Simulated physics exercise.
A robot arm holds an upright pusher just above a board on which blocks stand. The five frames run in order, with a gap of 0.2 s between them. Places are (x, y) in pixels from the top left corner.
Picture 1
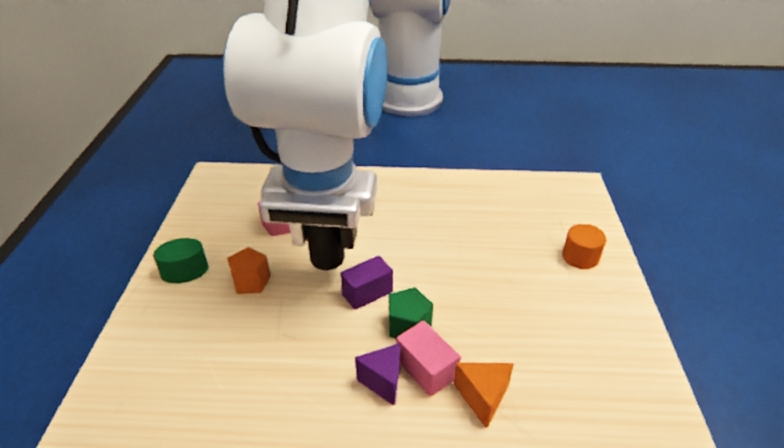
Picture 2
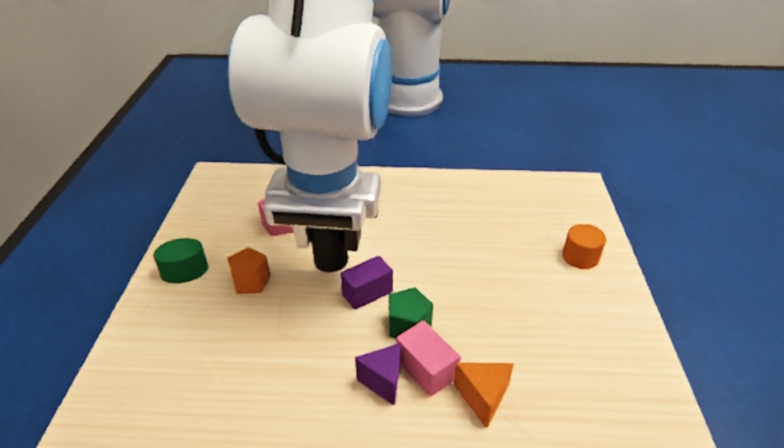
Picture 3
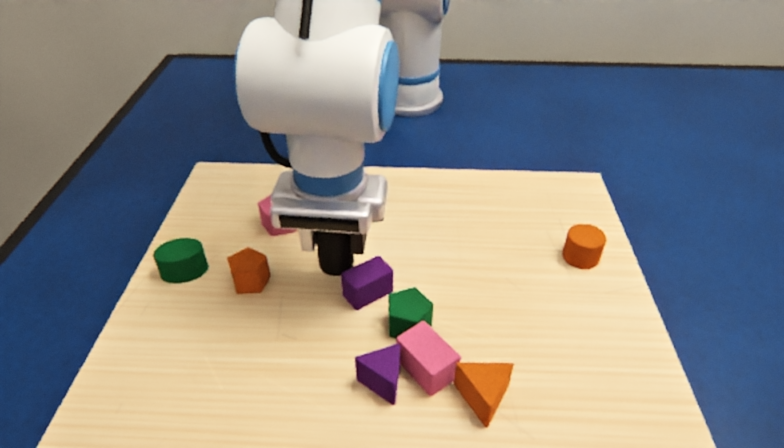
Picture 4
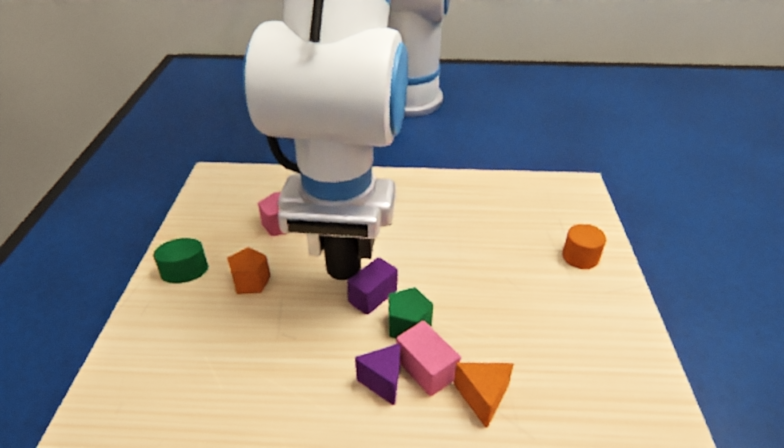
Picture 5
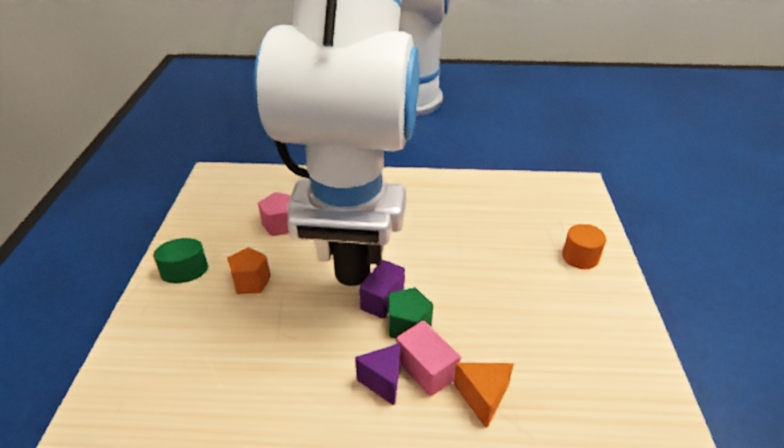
The robot arm moved its black pusher a short way right and slightly toward the viewer, meeting the purple rectangular block and nudging it a little to the right, while the other blocks stayed still.
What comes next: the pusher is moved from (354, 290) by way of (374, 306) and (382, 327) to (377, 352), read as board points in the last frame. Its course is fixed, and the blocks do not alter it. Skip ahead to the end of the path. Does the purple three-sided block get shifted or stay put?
Answer: Unmoved.
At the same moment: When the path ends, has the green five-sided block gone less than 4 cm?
No, that is not what happens.
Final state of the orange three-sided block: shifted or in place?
The orange three-sided block is moved.
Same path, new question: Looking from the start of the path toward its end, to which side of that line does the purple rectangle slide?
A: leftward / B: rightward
The one that fits is A, leftward.
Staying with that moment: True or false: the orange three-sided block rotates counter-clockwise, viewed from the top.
My answer: True.
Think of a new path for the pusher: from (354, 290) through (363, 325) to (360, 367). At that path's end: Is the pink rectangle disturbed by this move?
That block ends up displaced.
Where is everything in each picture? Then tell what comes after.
The first picture shows lower end of the pusher at (328, 260), tops of blocks, purple rectangle at (367, 271), purple three-sided block at (383, 361), green five-sided block at (409, 304), pink rectangle at (428, 346), orange three-sided block at (487, 376).
The second picture shows pusher at (331, 262), blocks as before.
The third picture shows pusher at (337, 265), blocks as before.
The fourth picture shows pusher at (344, 269), purple rectangle at (373, 274).
The fifth picture shows pusher at (353, 275), purple rectangle at (383, 277), purple three-sided block at (383, 361), green five-sided block at (409, 304), pink rectangle at (428, 346), orange three-sided block at (487, 376).
What follows on the original path. Halfway along, pusher at (380, 300); purple rectangle at (412, 303); green five-sided block at (443, 319), turned 45° anticlockwise; pink rectangle at (446, 363), turned 35° clockwise; orange three-sided block at (496, 388), turned 45° anticlockwise.
At the end, pusher at (377, 337); purple rectangle at (417, 314), turned 20° anticlockwise; purple three-sided block not moved; green five-sided block at (453, 320), turned 65° anticlockwise; pink rectangle at (448, 365), turned 40° clockwise; orange three-sided block at (496, 389), turned 45° anticlockwise.
